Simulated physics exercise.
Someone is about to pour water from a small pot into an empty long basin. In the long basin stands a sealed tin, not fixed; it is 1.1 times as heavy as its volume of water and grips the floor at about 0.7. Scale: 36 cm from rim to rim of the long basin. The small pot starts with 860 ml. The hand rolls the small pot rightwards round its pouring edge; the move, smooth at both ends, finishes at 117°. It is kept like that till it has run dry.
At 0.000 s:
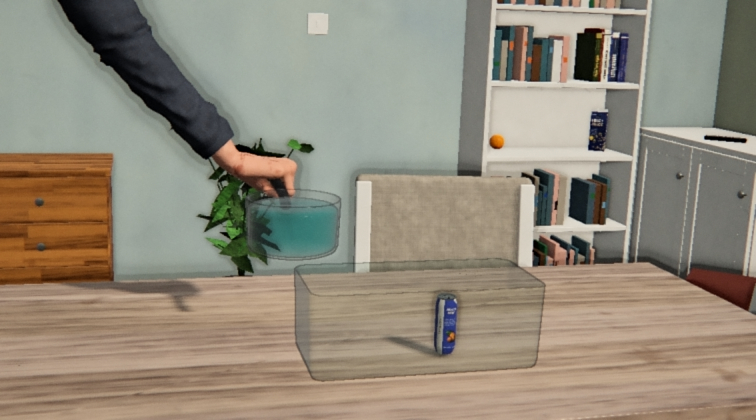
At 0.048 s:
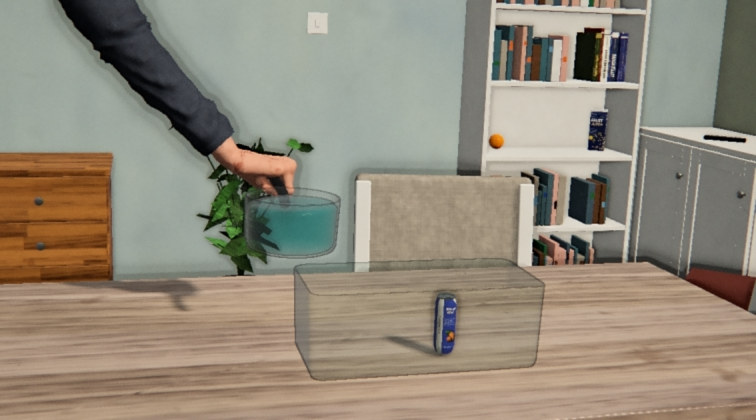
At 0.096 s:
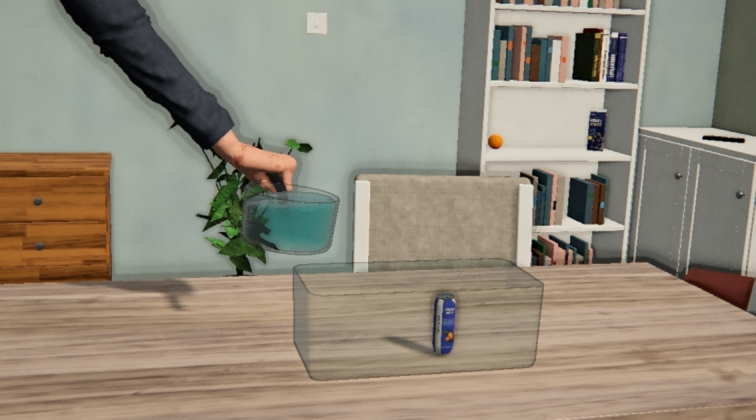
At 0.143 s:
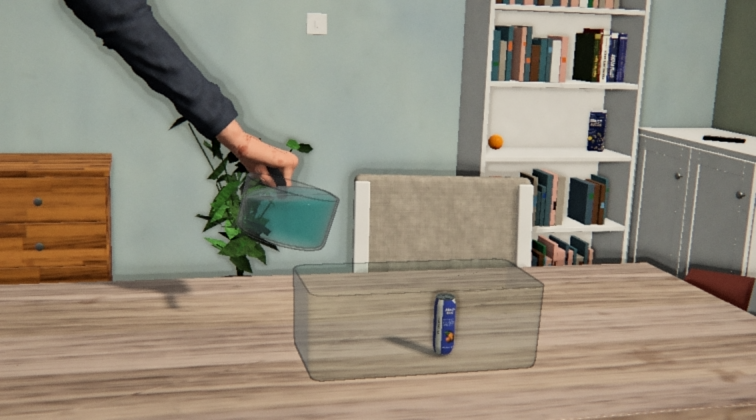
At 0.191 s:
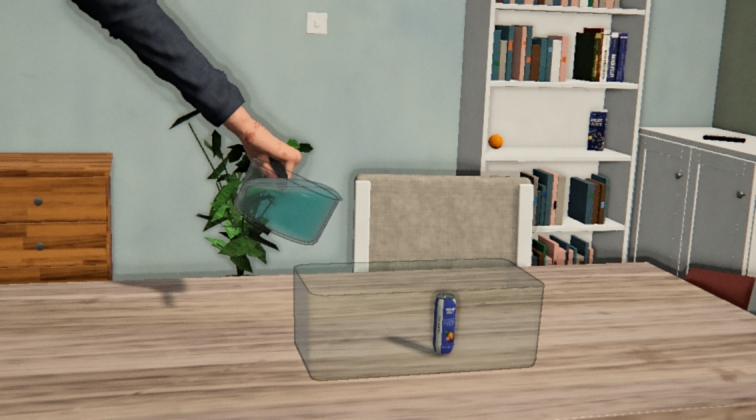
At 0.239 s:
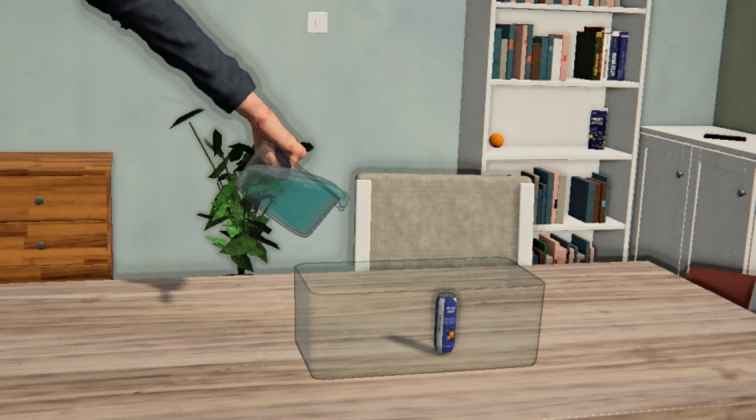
A hand holds a small clear pot of blue-green water above the left end of a long transparent basin with a blue tin, then smoothly rolls the pot rightwards until it is steeply tilted, its rim edge dipping towards the basin.
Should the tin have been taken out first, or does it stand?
It topples.
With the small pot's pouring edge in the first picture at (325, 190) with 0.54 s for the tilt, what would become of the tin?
Then it falls.
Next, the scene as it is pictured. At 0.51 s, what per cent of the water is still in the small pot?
Near 32 in a hundred.
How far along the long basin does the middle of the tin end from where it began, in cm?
Some 0.5 cm.
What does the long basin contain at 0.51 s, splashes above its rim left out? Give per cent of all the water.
Some 14 per cent.
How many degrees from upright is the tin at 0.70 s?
Near 15° from upright.
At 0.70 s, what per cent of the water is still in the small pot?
Some 1 per cent.
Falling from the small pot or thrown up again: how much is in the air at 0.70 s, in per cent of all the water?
About 9 per cent.
By 0.51 s the tilt is 106° and 31 per cent is still to pour; the tin stands where it began.
By 0.70 s the tilt is 117° and 1 per cent is still to pour; the tin leans 13°.
By 0.91 s the tilt is 117° and 0 per cent is still to pour; the tin leans 5°.
By 1.13 s the tilt is 117° and 0 per cent is still to pour; the tin leans 29°.
At rest the tin lies on its side.
